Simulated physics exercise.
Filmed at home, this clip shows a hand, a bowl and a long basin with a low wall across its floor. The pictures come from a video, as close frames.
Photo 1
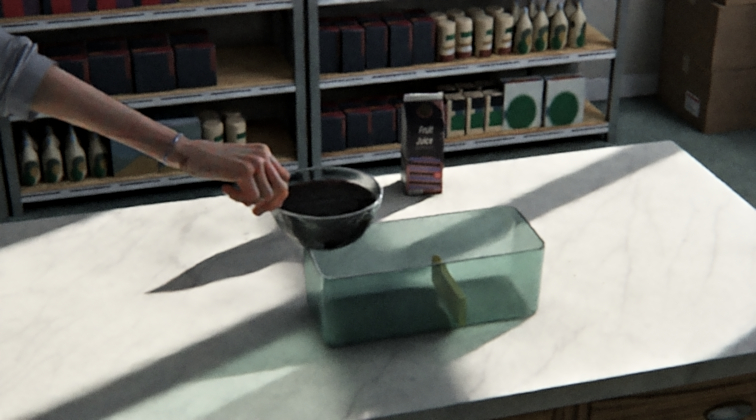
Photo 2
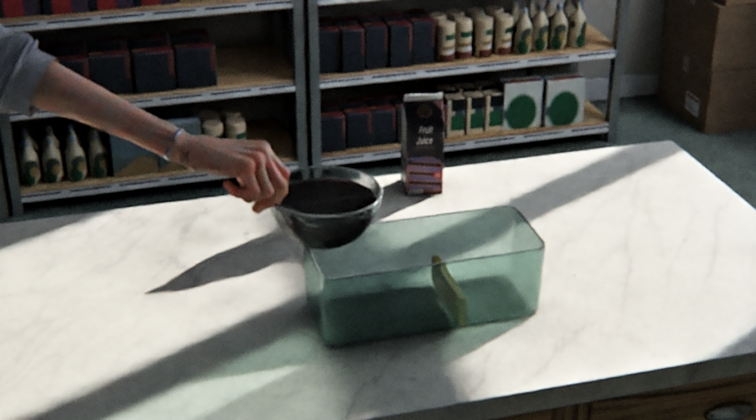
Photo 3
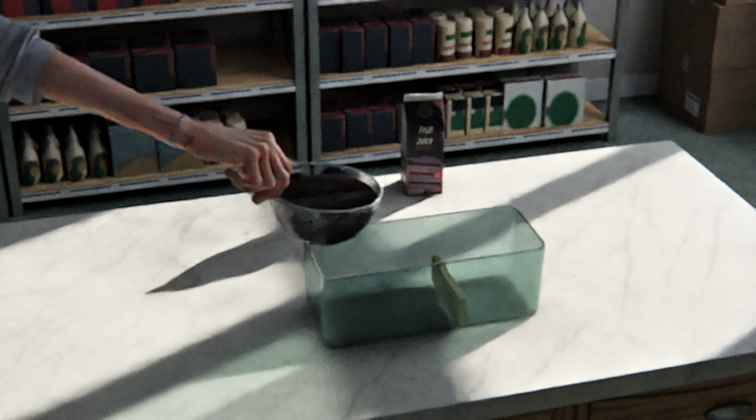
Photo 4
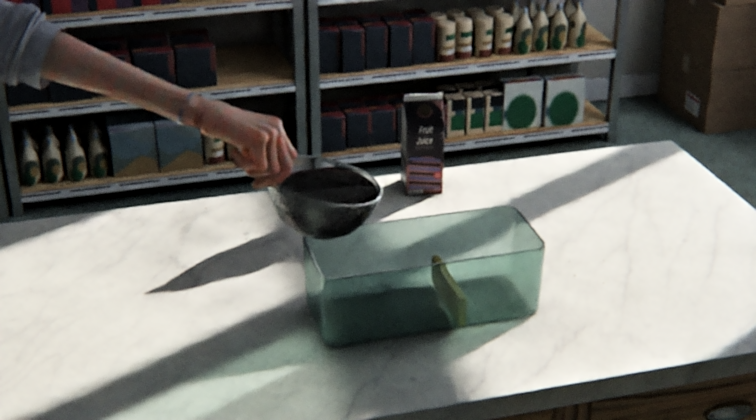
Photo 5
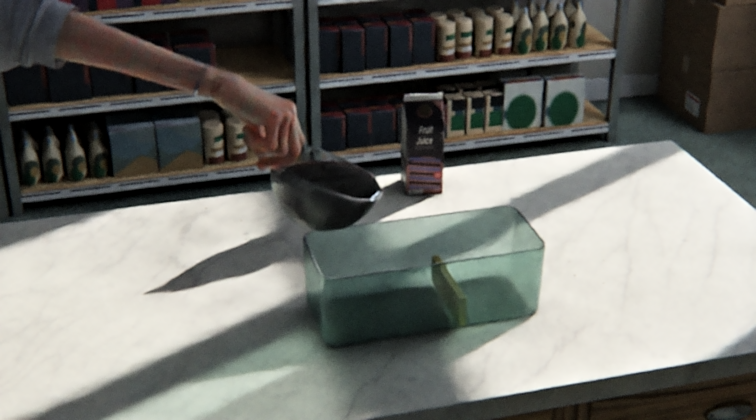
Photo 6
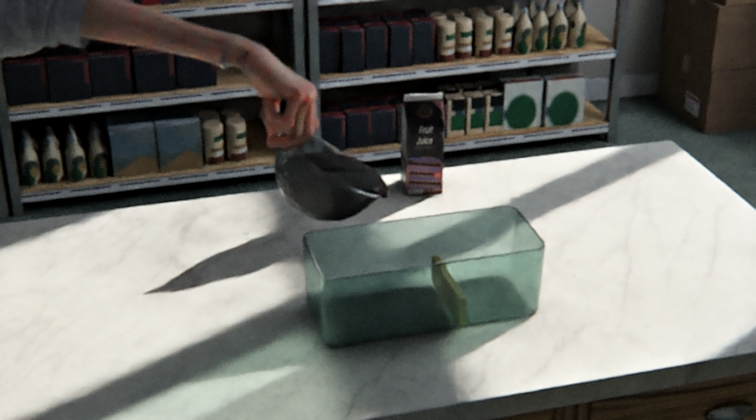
At first, a hand holds a glass bowl of dark liquid nearly level above the left end of a long, clear green basin with a low divider inside. The hand then lifts the bowl's left side, slowly and then faster, until the bowl leans steeply to the right.
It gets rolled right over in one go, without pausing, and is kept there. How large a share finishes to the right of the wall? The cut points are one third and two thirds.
The share right of the wall ends up within a third to two thirds.
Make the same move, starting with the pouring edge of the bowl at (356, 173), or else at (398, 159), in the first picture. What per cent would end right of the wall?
Roughly 15 per cent, then roughly 65 per cent.
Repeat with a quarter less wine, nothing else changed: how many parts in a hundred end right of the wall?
It works out near 50 percent.
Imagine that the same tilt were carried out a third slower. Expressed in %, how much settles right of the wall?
Near 55 parts in a hundred.
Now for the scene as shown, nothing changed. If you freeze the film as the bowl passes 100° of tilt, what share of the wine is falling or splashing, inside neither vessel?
Roughly 55 percent.
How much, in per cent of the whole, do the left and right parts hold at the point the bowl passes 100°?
The left part 20 per cent, the right part 5.
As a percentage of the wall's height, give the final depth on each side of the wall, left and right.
On the left it is 20 per cent, on the right 50.
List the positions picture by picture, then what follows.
It leans 0°; its right rim is at (379, 186); the wine meets the walls at (272, 208) and (375, 193); the long basin's rim runs from (312, 257) to (530, 227); the wall's top is at (449, 277), in the first picture.
It leans 2°; its right rim is at (379, 186); the wine meets the walls at (272, 206) and (374, 192), in the second picture.
It leans 6°; its right rim is at (379, 186); the wine meets the walls at (272, 201) and (375, 189), in the third picture.
It leans 13°; its right rim is at (379, 186); the wine meets the walls at (273, 194) and (376, 183), in the fourth picture.
It leans 23°; its right rim is at (379, 186); the wine meets the walls at (274, 184) and (378, 179); 1 per cent is over the edge, in the fifth picture.
It leans 34°; its right rim is at (378, 186); the wine meets the walls at (278, 171) and (374, 177); 5 per cent is over the edge, in the sixth picture.
A moment on, the bowl is tipped right over and 17 per cent is still to pour, 20 is left of the wall and 6 right of it.
Next, the bowl is tipped right over and 0 per cent is still to pour, 27 is left of the wall and 65 right of it.
Then the bowl is tipped right over and 0 per cent is still to pour, 38 is left of the wall and 52 right of it.
Later the bowl is tipped right over and 0 per cent is still to pour, 43 is left of the wall and 53 right of it.
Finally, 43 per cent lies left of the wall, 52 right of it and 4 outside.
